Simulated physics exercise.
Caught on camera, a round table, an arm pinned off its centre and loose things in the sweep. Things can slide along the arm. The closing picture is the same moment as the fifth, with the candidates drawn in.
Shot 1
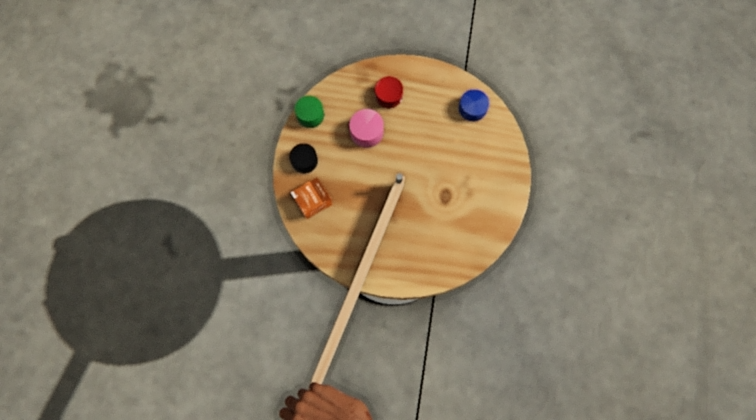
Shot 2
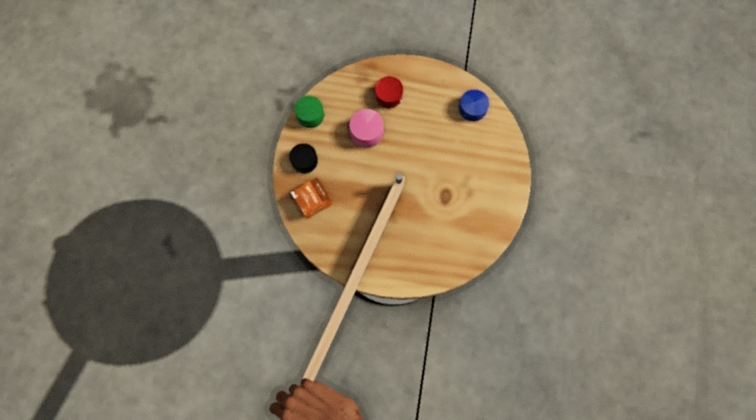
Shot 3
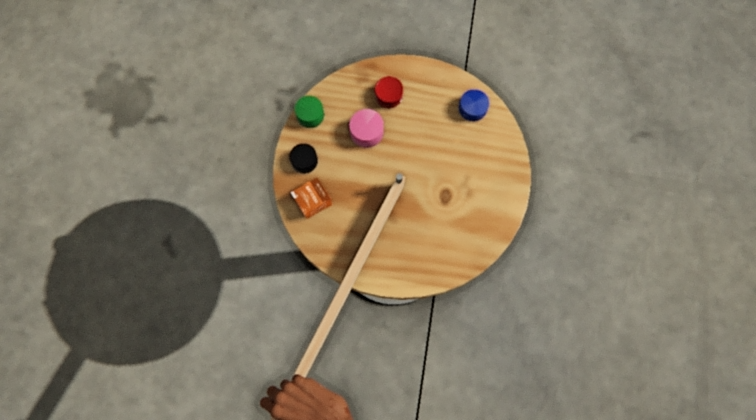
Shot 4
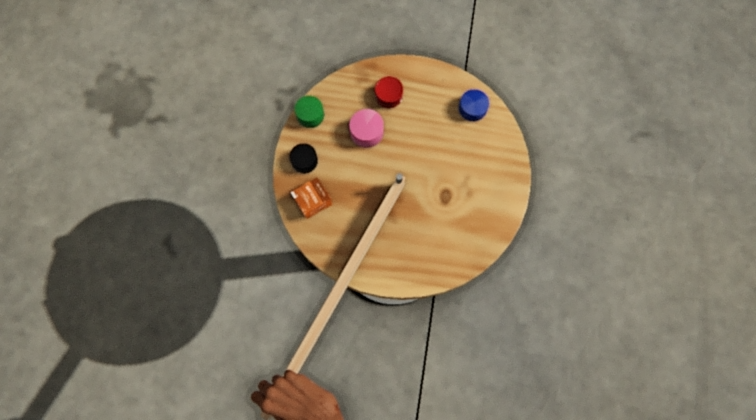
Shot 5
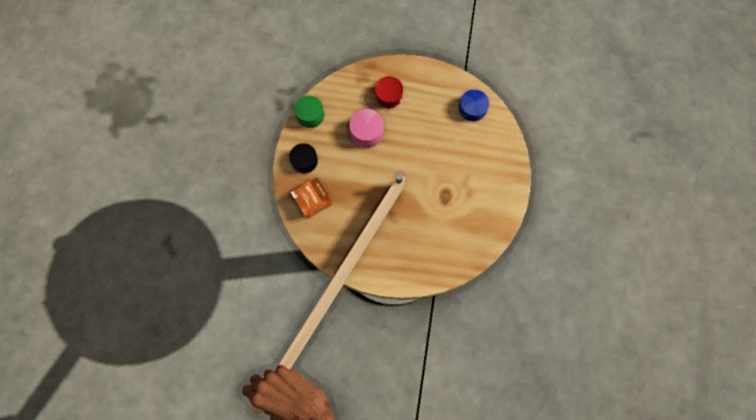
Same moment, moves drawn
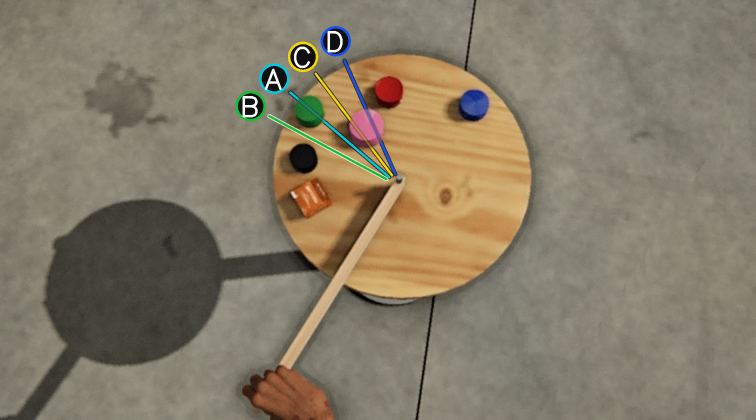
A hand swings the wooden arm slowly leftward beneath the table while the objects stay still.
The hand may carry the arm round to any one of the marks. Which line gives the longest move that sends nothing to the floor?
B.
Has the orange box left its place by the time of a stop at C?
By then, yes.
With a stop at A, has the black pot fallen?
No.
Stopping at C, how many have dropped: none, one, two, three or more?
By then, one.
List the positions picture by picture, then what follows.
Red jar (389, 93); blue tin (474, 106); green pot (310, 112), in the first picture.
Arm (362, 260); pink tin (366, 129), in the second picture.
Arm (359, 258); black pot (304, 158), in the third picture.
Arm (355, 257); blue tin (474, 106), in the fourth picture.
Arm (352, 255); pink tin (366, 129); orange box (312, 198); black pot (304, 158), in the fifth picture.
On the copy, A at (339, 134); B at (327, 147); C at (353, 123); D at (369, 116).
On B. First, arm (319, 218); green pot (310, 112); blue tin (474, 106).
Then, arm (312, 173); black pot (305, 137); orange box (317, 163).
Finally, arm (324, 140); green pot (310, 94); black pot (308, 120); nothing has fallen.
By contrast, A drops the green pot; C drops the green pot; D drops the green pot.
